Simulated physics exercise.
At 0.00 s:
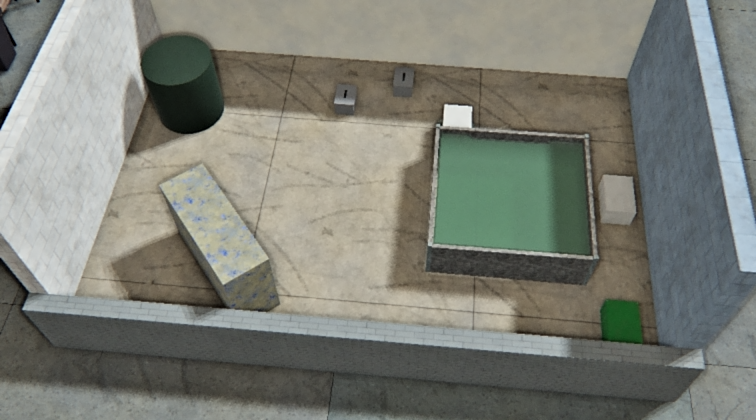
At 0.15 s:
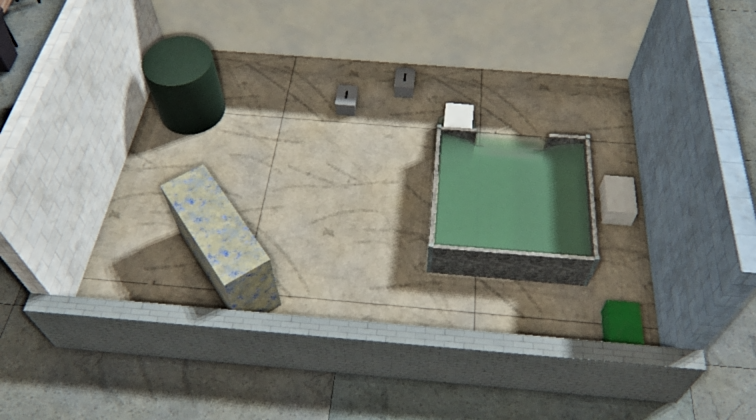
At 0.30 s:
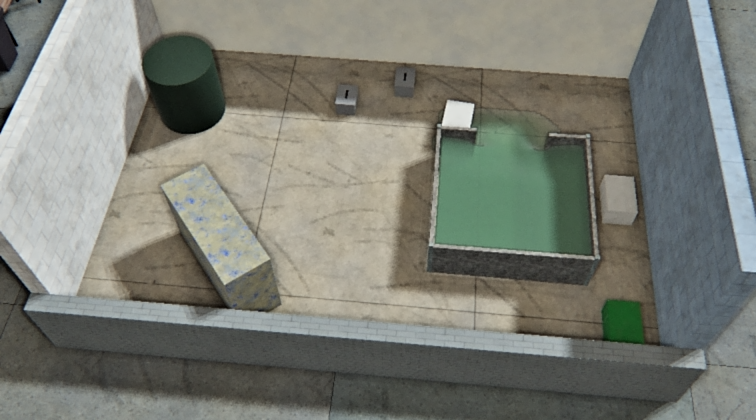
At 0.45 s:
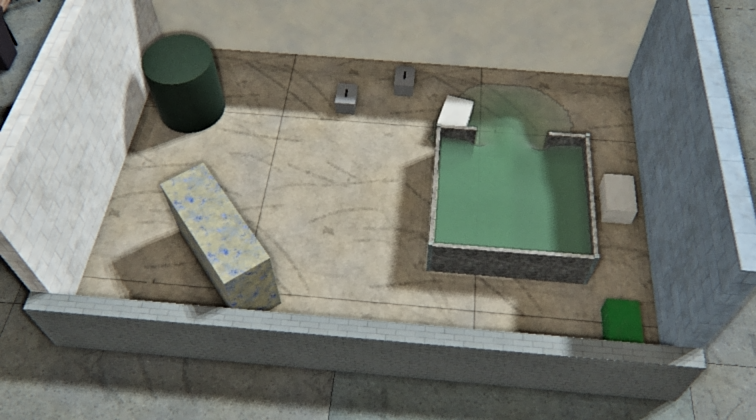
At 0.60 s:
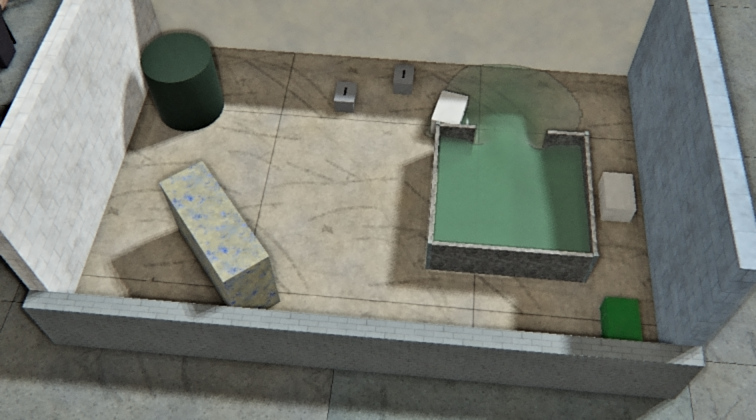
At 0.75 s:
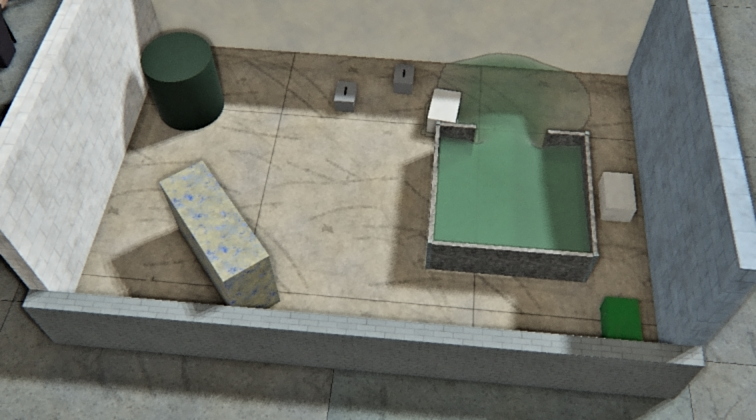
Green water slips through a gap that opens in the back wall of a square stone tank and spreads in a thin, rounded sheet toward the rear wall, nudging a white box slightly left, while the camera stays still. The walled yard is seen from above. A dark green cylinder and a long speckled block occupy the left, two small grey boxes the back, and a pale box and green crate the right.
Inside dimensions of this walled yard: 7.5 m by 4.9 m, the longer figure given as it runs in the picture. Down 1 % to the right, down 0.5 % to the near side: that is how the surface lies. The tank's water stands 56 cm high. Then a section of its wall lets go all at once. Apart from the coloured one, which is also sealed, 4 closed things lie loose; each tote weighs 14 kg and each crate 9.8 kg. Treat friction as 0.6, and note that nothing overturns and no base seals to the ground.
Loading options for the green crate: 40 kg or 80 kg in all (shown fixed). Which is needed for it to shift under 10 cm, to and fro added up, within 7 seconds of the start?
The small load falls short; double manages.
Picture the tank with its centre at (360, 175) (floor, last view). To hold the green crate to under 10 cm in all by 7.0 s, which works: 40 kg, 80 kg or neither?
Then the lighter mass suffices.
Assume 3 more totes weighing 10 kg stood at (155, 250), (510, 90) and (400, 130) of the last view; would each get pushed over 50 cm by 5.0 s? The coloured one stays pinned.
Going through them in turn, the answers are not too far, too far and not too far.
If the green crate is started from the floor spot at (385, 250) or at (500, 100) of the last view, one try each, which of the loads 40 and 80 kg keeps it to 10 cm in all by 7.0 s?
Light one suffices, then heavy one only.
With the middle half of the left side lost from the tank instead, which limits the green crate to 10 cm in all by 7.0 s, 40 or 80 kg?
Then even the small mass works.
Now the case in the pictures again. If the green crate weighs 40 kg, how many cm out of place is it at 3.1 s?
Around 0 centimetres out of place.
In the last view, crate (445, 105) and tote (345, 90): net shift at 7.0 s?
So the first is off by 50 centimetres, the second by 20 centimetres.
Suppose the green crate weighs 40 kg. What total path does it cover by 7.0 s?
Around 100 cm in total.
After 1.4 s the green crate would be 0 cm from its start with 40 kg and 0 cm from its start with 80 kg; 0 cm of water round it then.
After 3.1 s the green crate would be 0 cm from its start with 40 kg and 0 cm from its start with 80 kg; 1 cm of water round it then.
After 4.9 s the green crate would be 43 cm from its start with 40 kg and 0 cm from its start with 80 kg; 13 cm of water round it then.
After 7.0 s the green crate would be 95 cm from its start with 40 kg and 0 cm from its start with 80 kg; 14 cm of water round it then.
